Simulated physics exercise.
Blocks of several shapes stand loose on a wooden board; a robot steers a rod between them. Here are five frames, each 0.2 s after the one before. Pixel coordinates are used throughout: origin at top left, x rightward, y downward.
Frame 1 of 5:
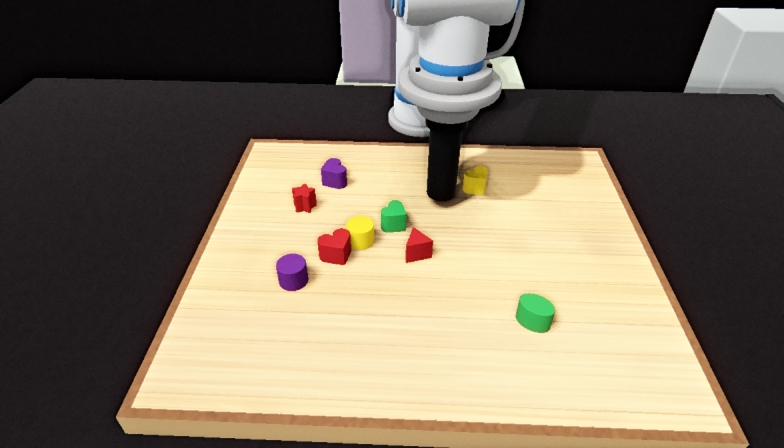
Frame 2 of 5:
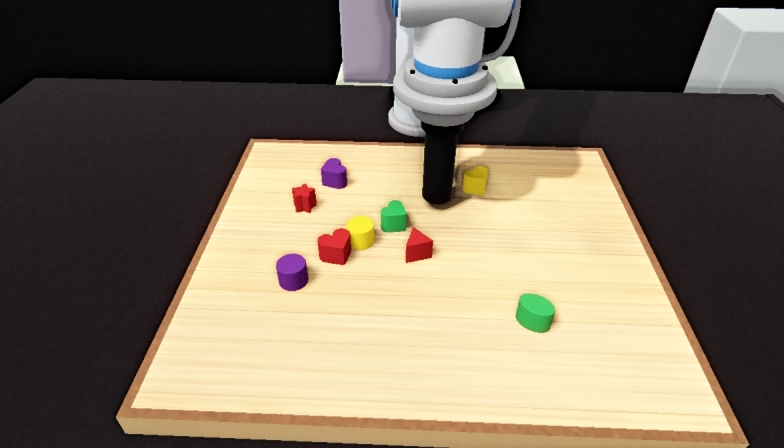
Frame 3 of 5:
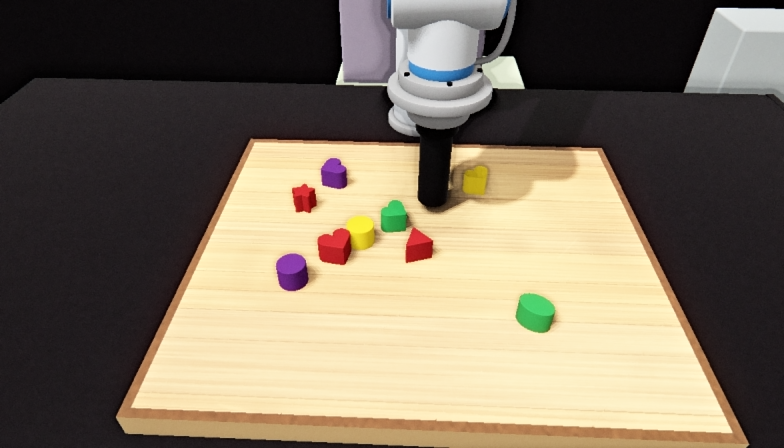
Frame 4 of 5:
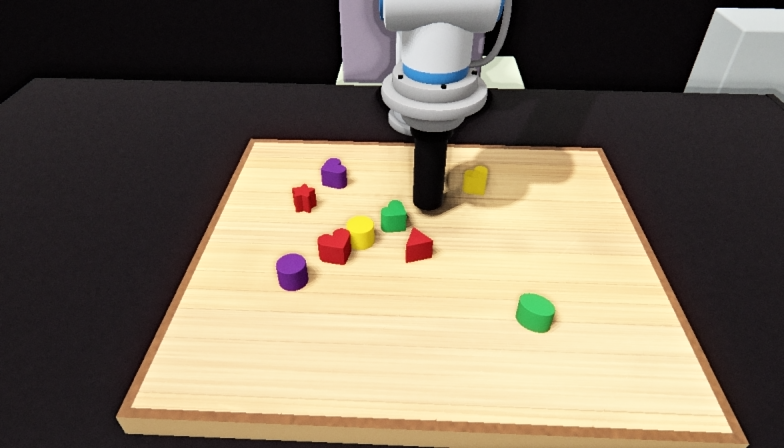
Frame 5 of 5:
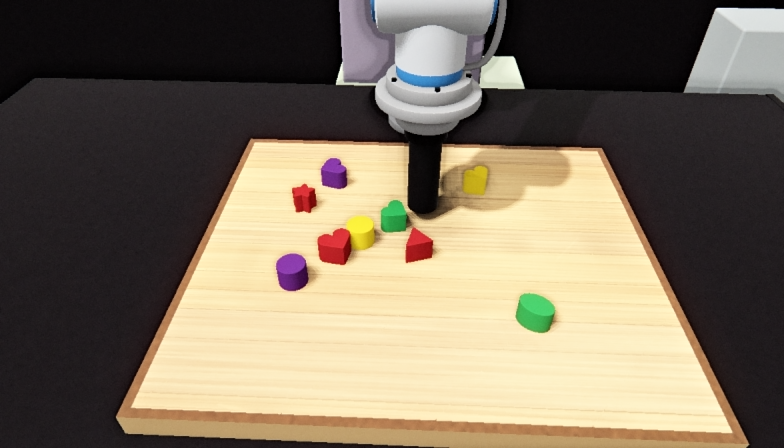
A robot arm moves its black rod slightly left above the board, touching no blocks.
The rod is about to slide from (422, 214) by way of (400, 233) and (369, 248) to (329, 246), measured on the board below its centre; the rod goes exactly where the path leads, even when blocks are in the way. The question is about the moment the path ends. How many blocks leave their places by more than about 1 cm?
I think three or more will be displaced.
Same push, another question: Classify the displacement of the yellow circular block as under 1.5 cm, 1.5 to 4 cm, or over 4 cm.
It gets moved over 4 cm.
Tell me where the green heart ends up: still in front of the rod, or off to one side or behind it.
It ends up beside or behind the rod.
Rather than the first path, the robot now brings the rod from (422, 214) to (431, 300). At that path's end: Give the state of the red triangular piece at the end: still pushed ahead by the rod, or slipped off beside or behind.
It slips away.
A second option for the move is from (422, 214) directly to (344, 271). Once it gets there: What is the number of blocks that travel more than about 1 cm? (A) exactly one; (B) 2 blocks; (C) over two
(C)
The first path, step by step. One third of the way, rod (400, 224); red heart (330, 242); yellow circular block (350, 225); green heart (373, 214), turned 25° clockwise.
Two thirds of the way, rod (368, 239); red heart (328, 242); yellow circular block (341, 223); green heart (365, 213), turned 75° clockwise.
At the end, rod (328, 237); purple circular block (290, 265); red heart (310, 246), turned 70° anticlockwise; yellow circular block (310, 214); green heart (363, 212), turned 95° clockwise.
